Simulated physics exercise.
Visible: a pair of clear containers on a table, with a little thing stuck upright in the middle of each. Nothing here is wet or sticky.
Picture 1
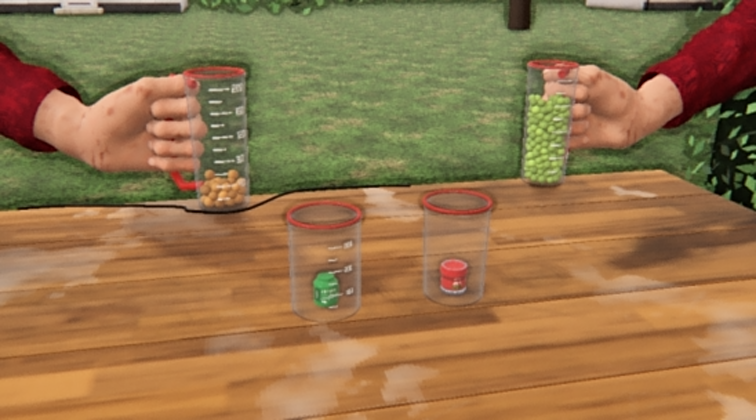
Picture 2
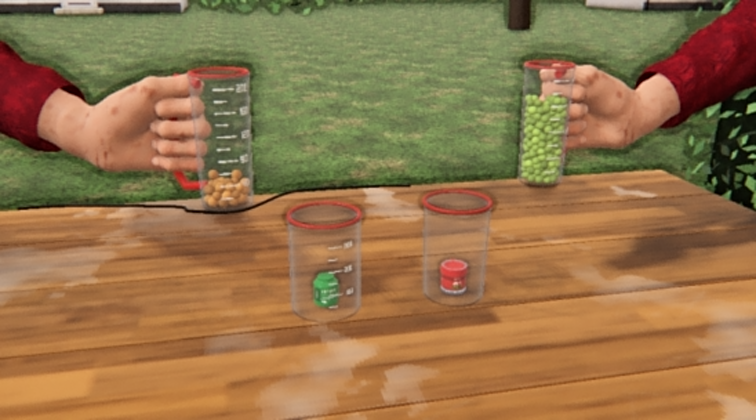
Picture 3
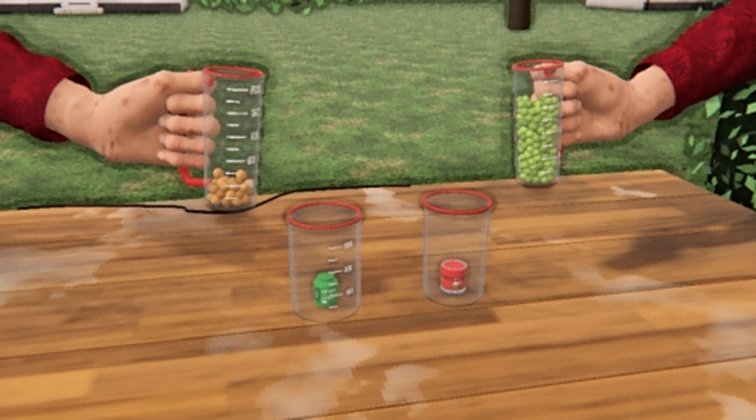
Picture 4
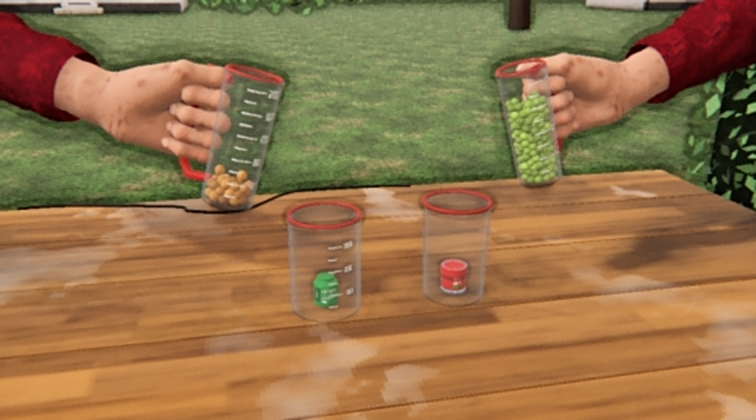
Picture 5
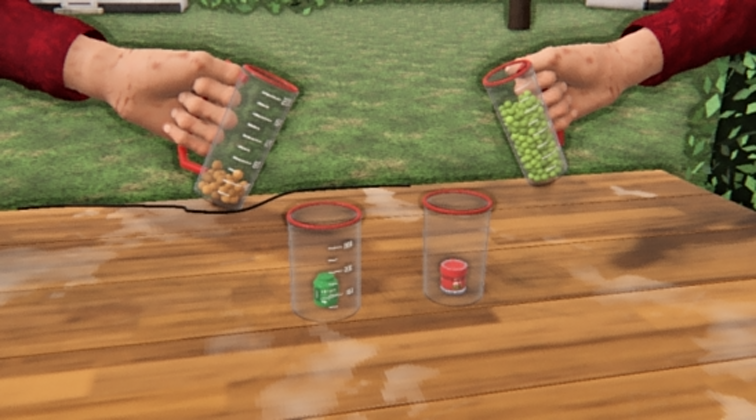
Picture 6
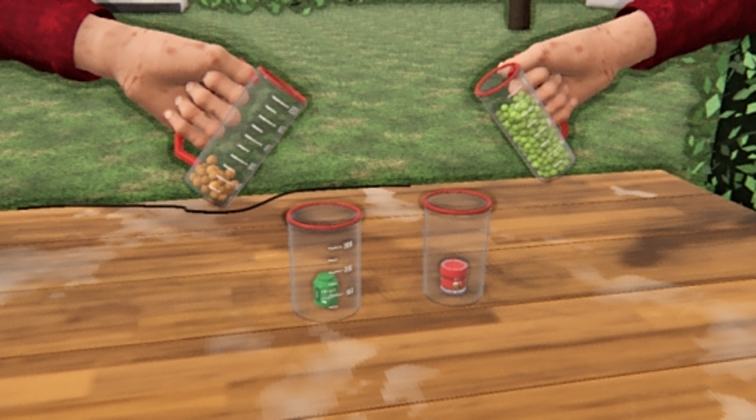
On a wooden table outdoors, two clear containers hold a small green object and a small red one, while behind them two hands move cups of brown pieces and green peas slightly closer together, progressively tilting both inward.
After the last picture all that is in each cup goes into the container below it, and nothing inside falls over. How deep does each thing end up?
Left side top exposed; right side fully covered.
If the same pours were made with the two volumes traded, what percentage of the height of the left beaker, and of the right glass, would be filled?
Left: Roughly 45. Right: Roughly 20.
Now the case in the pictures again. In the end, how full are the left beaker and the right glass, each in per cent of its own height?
I'd say close to 20 on the left side and 50 on the right side.
Then, 0.26 s past the last view, left beaker empty, all of its cupful still in the cup; right glass empty, all of its cupful still in the cup.
Then, 0.60 s past the last view, left beaker empty, all of its cupful still in the cup; right glass empty, all of its cupful still in the cup.
Then, 0.95 s past the last view, left beaker nearly empty, nearly all of its cupful still in the cup; right glass nearly empty, about two thirds of its cupful still in the cup.
Finally, left beaker nearly empty (surface near (326, 286)), nothing beside it; right glass half full (surface near (455, 248)), nothing beside it; the left thing is still showing; the right thing is covered.
